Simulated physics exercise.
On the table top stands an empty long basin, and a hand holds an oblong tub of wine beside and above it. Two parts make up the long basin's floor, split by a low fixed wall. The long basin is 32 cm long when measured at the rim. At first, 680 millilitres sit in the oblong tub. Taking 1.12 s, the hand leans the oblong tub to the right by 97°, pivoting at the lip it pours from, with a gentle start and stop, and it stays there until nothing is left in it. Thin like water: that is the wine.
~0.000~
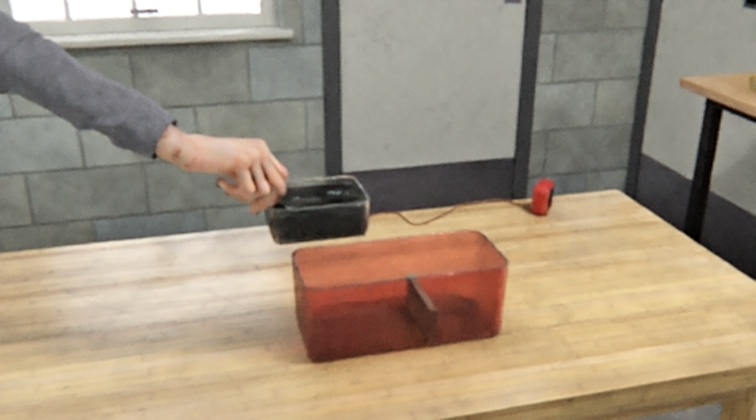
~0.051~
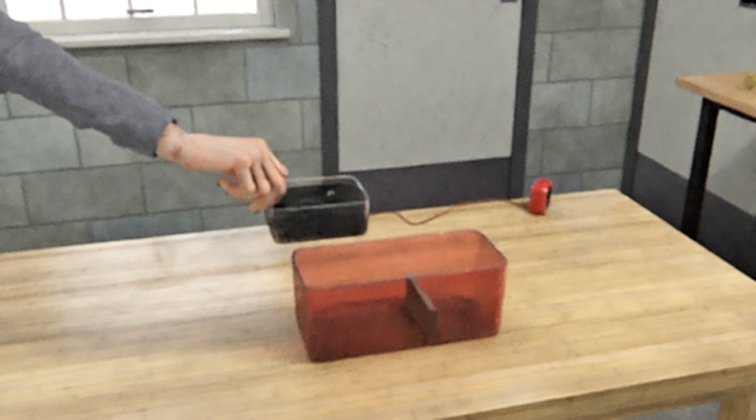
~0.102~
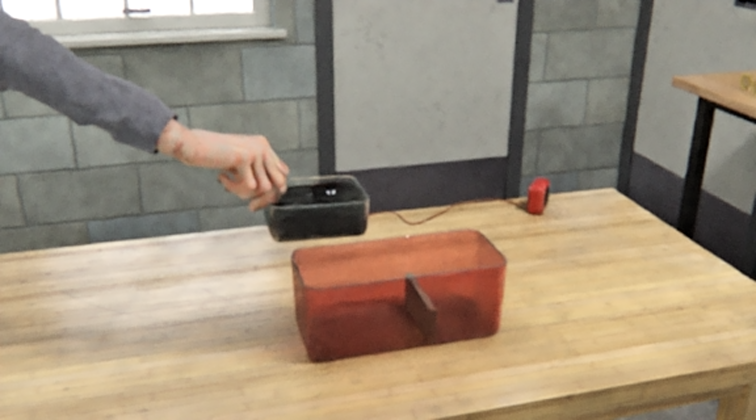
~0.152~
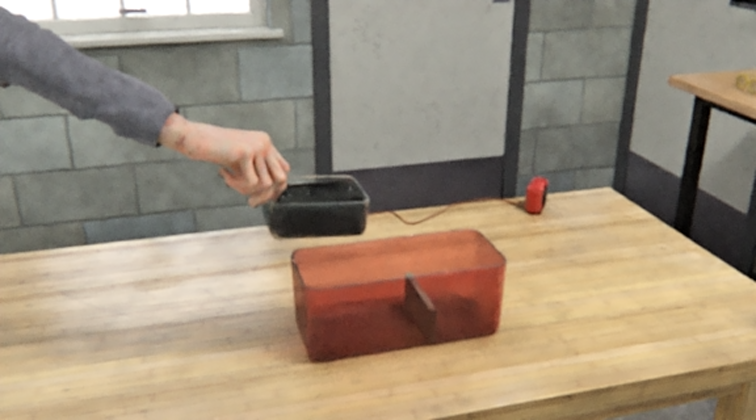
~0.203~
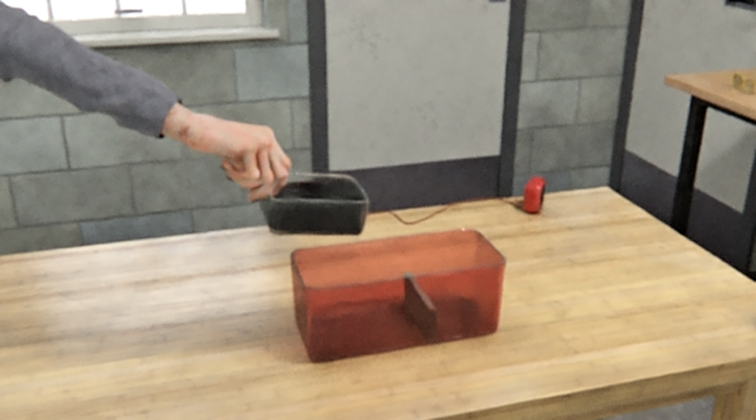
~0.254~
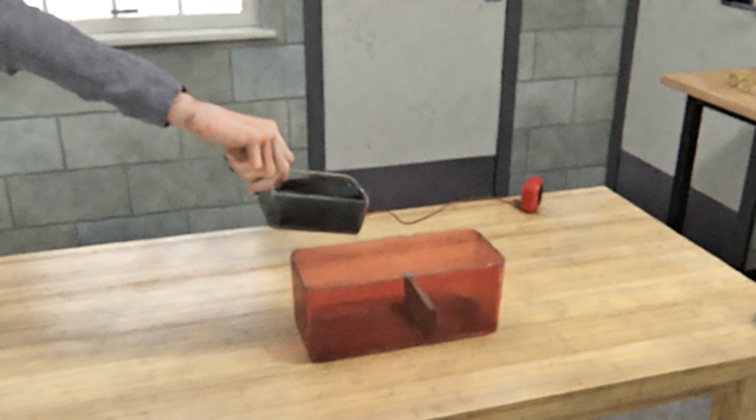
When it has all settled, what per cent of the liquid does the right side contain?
The right side contains about 56 per cent.
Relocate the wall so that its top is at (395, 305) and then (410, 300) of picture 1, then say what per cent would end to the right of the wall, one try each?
The first gives near 80 per cent and the second near 70 per cent.
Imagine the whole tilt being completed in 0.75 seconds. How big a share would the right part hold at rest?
In that case, some 60 percent.
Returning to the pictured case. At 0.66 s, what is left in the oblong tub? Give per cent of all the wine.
Remaining: Near 40 % of the total.
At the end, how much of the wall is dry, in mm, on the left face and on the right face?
About 50 mm left, about 34 mm right.
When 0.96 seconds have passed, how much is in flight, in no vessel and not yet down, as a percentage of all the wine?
Roughly 8 %.
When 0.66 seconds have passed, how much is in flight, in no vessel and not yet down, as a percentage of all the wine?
I'd put it at about 44 percent.
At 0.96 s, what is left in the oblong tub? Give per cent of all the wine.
Some 8 per cent.
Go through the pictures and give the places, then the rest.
In the first frame, it leans 0°; its right rim is at (362, 189); the wine meets the walls at (268, 201) and (359, 192); the long basin's rim runs from (298, 271) to (494, 247); the wall's top is at (422, 292).
In the second frame, it leans 0°; its right rim is at (361, 189); the wine meets the walls at (268, 201) and (359, 192).
In the third frame, it leans 2°; its right rim is at (361, 189); the wine meets the walls at (267, 200) and (359, 191).
In the fourth frame, it leans 4°; its right rim is at (361, 189); the wine meets the walls at (267, 199) and (358, 189).
In the fifth frame, it leans 8°; its right rim is at (360, 190); the wine meets the walls at (266, 196) and (358, 188).
In the sixth frame, it leans 12°; its right rim is at (360, 190); the wine meets the walls at (265, 193) and (358, 185).
Then, 0.66 s in, the tilt is 62° and 40 per cent is still to pour, 16 is left of the wall and 0 right of it.
Then, 0.96 s in, the tilt is 92° and 8 per cent is still to pour, 20 is left of the wall and 57 right of it.
Then, 1.28 s in, the tilt is 97° and 1 per cent is still to pour, 34 is left of the wall and 56 right of it.
Then, 1.62 s in, the tilt is 97° and 0 per cent is still to pour, 36 is left of the wall and 56 right of it.
Finally, 36 per cent lies left of the wall, 56 right of it and 8 outside.
